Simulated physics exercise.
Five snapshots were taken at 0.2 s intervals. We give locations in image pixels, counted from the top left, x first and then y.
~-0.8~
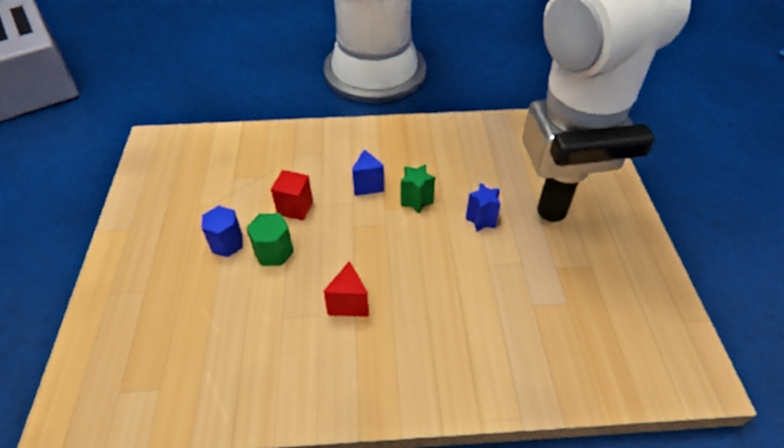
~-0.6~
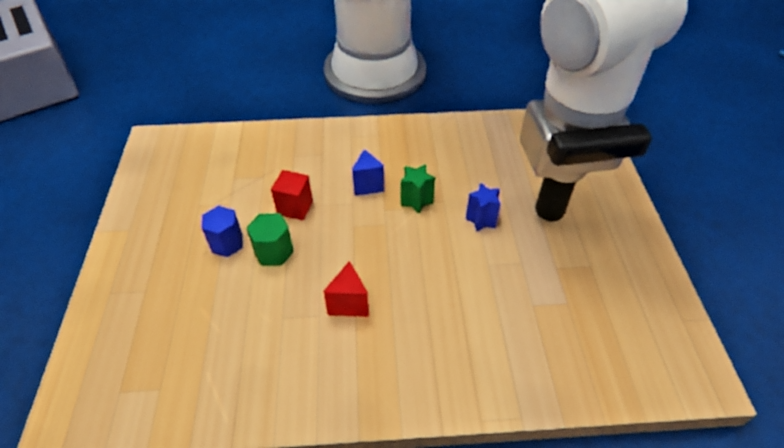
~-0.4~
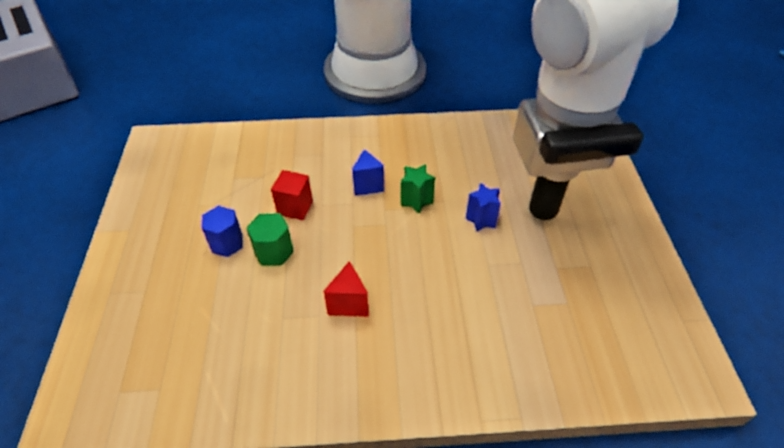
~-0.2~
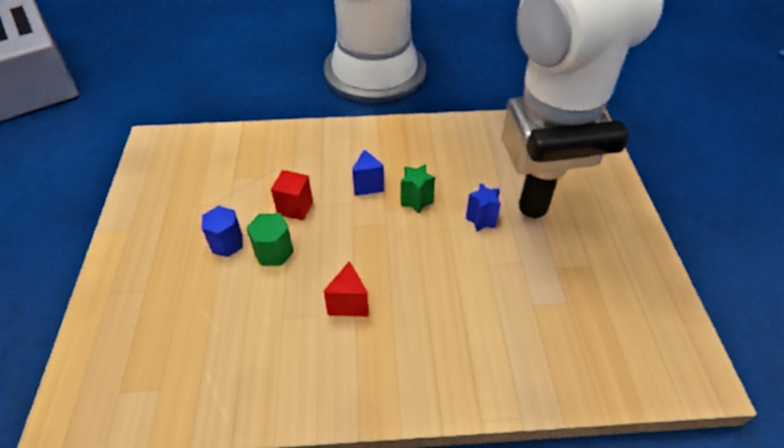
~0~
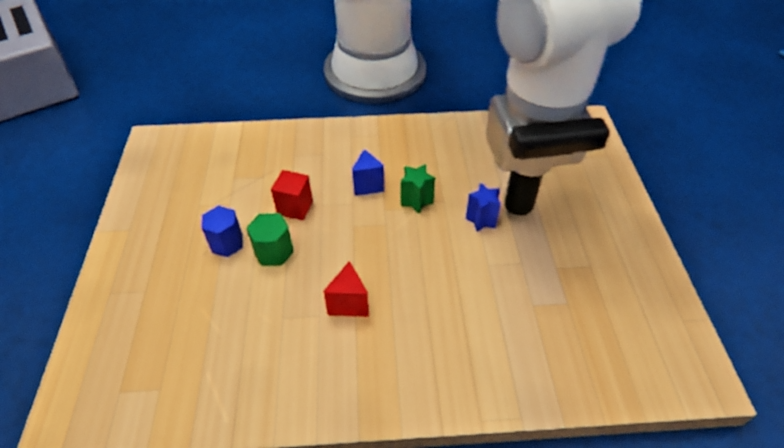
On a wooden board set over a blue surface, a robot arm with a black tip moved slowly left toward the blue star block, while the red, green and blue blocks all stayed still.
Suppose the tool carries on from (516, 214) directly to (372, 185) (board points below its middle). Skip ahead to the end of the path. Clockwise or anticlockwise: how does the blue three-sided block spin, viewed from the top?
In a top view, it turns clockwise.
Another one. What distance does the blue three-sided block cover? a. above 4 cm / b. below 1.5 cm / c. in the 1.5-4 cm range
Option c.
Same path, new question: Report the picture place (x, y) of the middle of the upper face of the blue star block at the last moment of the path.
Final place: (462, 197).
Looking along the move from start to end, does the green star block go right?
In short: No.
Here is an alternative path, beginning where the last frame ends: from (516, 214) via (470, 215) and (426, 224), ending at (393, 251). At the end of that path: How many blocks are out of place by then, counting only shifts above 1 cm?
I expect just one block to be moved by more than 1 cm.
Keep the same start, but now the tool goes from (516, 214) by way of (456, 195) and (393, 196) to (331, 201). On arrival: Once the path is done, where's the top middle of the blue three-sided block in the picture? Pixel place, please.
It should be at (337, 156) by then.
On the path given first. One third of the way, tool at (467, 196); blue star block at (464, 197), turned 80° anticlockwise.
Two thirds of the way, tool at (418, 186); green star block at (393, 175); blue star block at (462, 197), turned 90° anticlockwise.
At the end, tool at (371, 177); red square block still; blue three-sided block at (345, 160), turned 50° clockwise; green star block at (362, 178), turned 50° anticlockwise; blue star block at (462, 197), turned 90° anticlockwise.
